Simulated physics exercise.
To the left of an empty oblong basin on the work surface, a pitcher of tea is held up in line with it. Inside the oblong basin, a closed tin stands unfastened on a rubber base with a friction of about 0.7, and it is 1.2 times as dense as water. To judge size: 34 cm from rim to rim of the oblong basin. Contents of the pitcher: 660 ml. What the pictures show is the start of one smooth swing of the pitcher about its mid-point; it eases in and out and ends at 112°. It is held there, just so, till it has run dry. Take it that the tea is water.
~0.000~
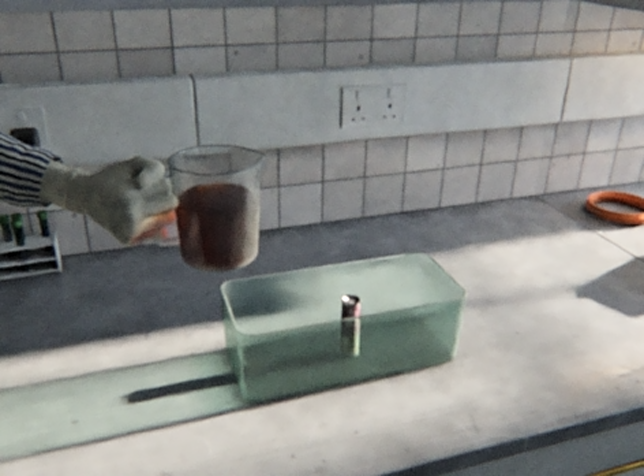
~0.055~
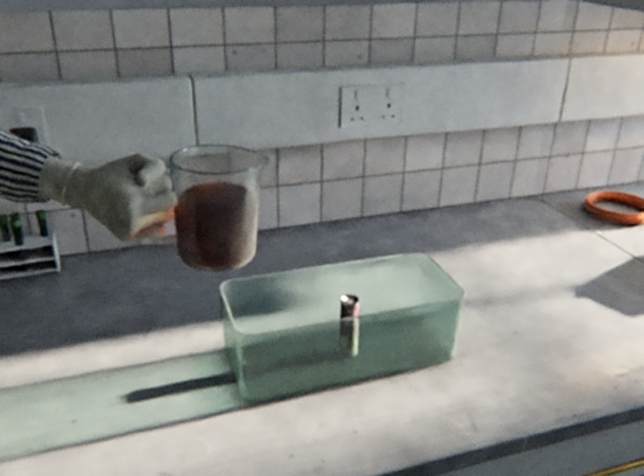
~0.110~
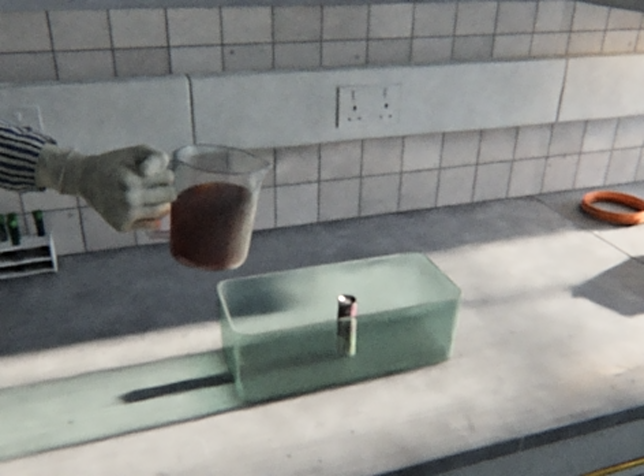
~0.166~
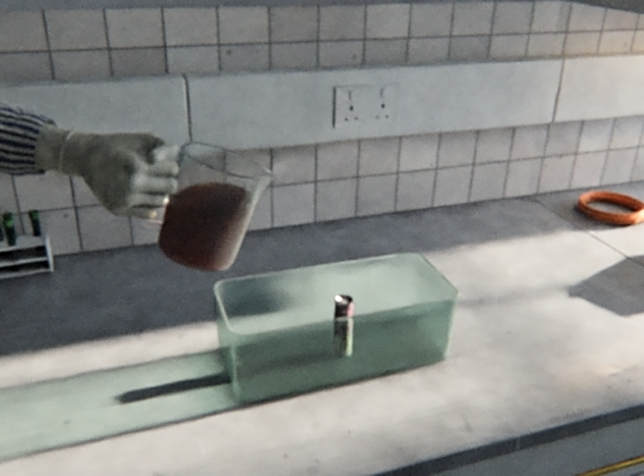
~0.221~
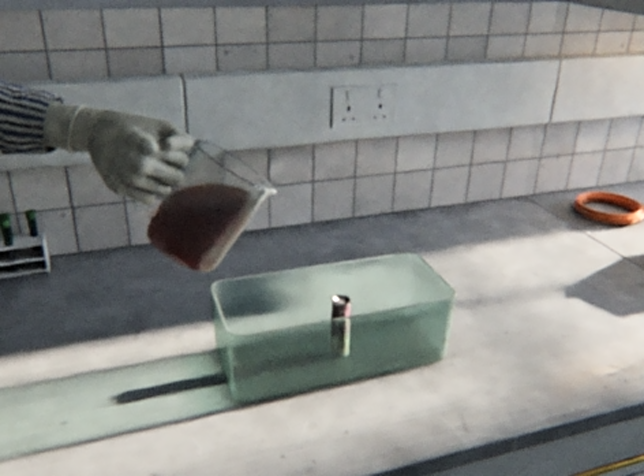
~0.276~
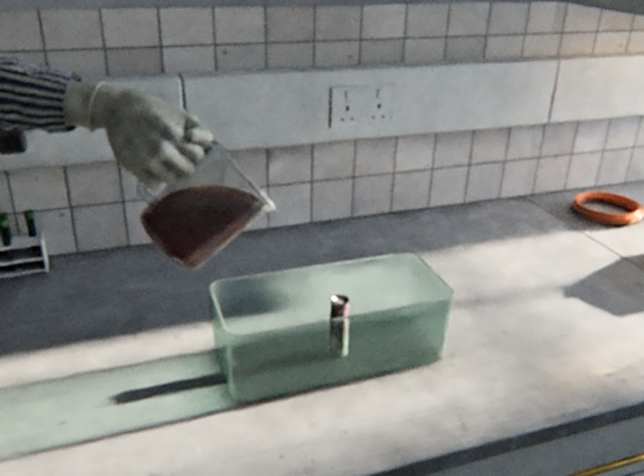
A gloved hand tilts a glass pitcher of brown liquid rightward above a clear oblong basin.
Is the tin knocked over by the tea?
Watch, it's going to hold out.
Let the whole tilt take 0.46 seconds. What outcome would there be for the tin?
So the tin will hold steady.
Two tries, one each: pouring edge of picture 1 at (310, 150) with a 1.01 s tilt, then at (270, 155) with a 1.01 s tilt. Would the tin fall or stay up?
Run one: It tumbles. Run two: It does not tip.
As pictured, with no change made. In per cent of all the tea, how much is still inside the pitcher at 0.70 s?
Around 10 in a hundred is still there.
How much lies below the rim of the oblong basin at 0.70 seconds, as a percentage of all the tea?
About 74 per cent.
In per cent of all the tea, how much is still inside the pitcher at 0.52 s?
At that time about 54 in a hundred parts are still held.
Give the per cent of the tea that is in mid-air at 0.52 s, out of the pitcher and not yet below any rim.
Roughly 30 percent.
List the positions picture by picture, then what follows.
In the first picture, tilt 0°; pouring edge (268, 156); surface from (176, 199) to (254, 190); the oblong basin's rim runs from (229, 310) to (447, 274); the tin's top is at (351, 302).
In the second picture, tilt 2°; pouring edge (268, 157); surface from (175, 198) to (254, 190).
In the third picture, tilt 9°; pouring edge (271, 163); surface from (173, 199) to (253, 190).
In the fourth picture, tilt 21°; pouring edge (274, 175); surface from (170, 202) to (253, 191).
In the fifth picture, tilt 35°; pouring edge (276, 190); surface from (158, 211) to (256, 194).
In the sixth picture, tilt 50°; pouring edge (276, 208); surface from (149, 207) to (263, 200).
After 0.52 s the tilt is 108° and 55 per cent is still to pour; the tin stands where it began.
After 0.70 s the tilt is 112° and 11 per cent is still to pour; the tin stands where it began.
After 0.89 s the tilt is 112° and 1 per cent is still to pour; the tin stands where it began.
After 1.09 s the tilt is 112° and 0 per cent is still to pour; the tin stands where it began.
In the end the tin stands where it began.
